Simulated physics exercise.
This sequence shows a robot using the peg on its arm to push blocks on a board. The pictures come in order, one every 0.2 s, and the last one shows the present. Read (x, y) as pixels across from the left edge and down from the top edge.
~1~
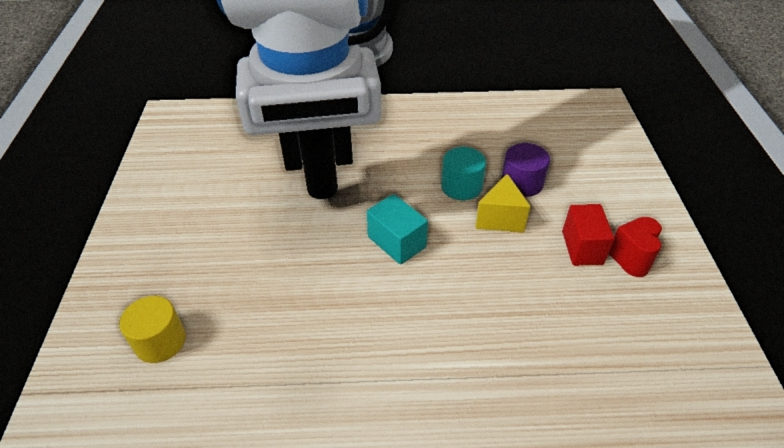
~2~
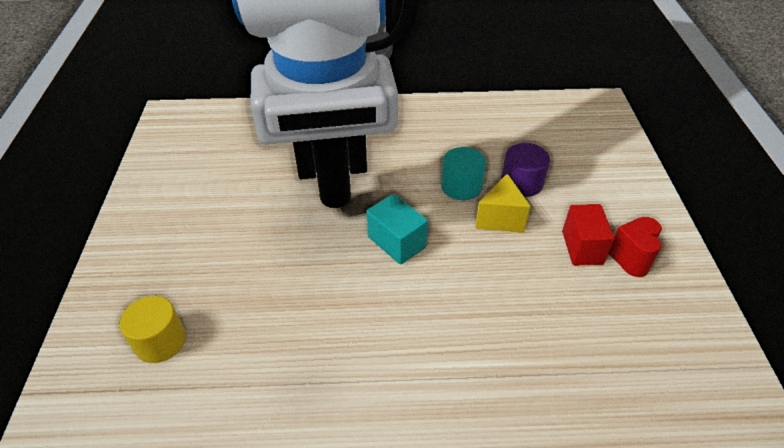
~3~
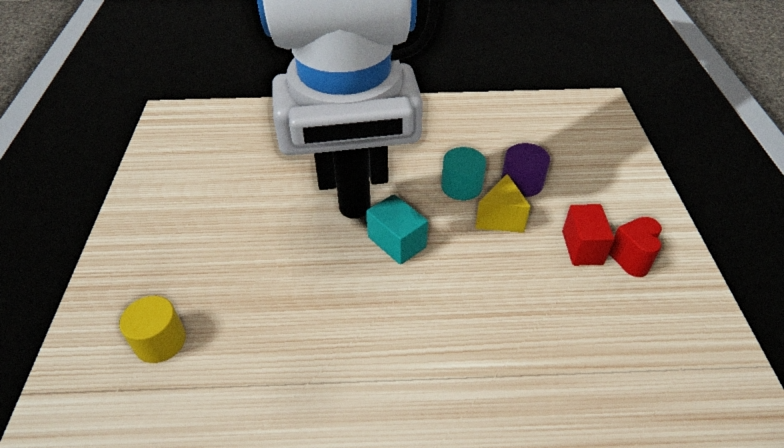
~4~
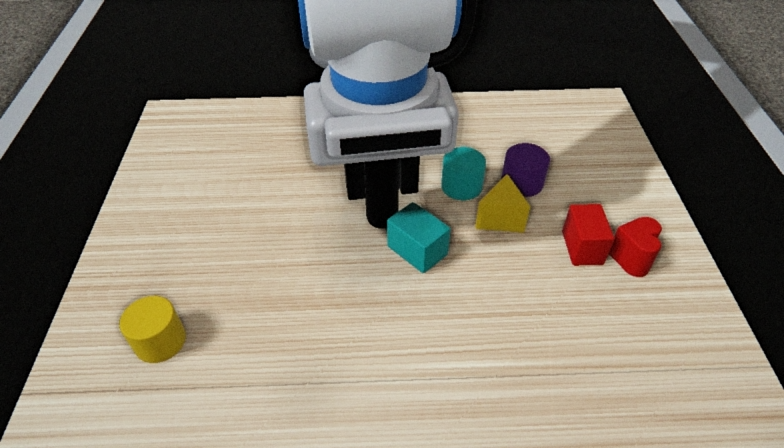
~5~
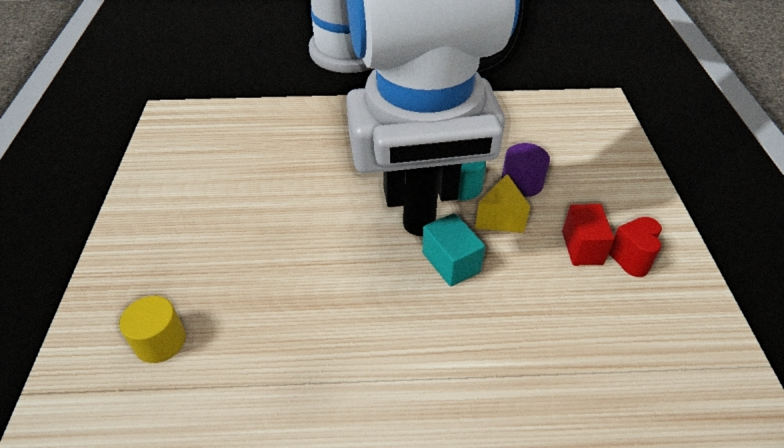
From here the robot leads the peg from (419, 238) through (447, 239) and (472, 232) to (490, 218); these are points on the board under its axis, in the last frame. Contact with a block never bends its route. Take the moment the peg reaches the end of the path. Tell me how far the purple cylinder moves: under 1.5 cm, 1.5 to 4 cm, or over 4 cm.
Less than 1.5 cm.
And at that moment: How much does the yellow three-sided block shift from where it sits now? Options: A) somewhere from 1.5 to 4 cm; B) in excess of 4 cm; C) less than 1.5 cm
(A)
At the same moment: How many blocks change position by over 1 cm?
The push moves two blocks more than 1 cm.
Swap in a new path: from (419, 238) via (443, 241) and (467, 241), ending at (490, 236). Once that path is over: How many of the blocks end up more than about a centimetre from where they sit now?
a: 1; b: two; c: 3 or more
Option a.
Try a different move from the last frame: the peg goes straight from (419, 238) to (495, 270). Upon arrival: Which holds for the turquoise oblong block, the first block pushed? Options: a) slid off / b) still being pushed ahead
b
The first path, step by step. Halfway along, peg at (462, 224); turquoise oblong block at (472, 243), turned 15° clockwise.
At the end, peg at (492, 205); turquoise oblong block at (472, 243), turned 15° clockwise; turquoise cylinder still; yellow three-sided block at (533, 184), turned 30° clockwise; purple cylinder at (532, 153).
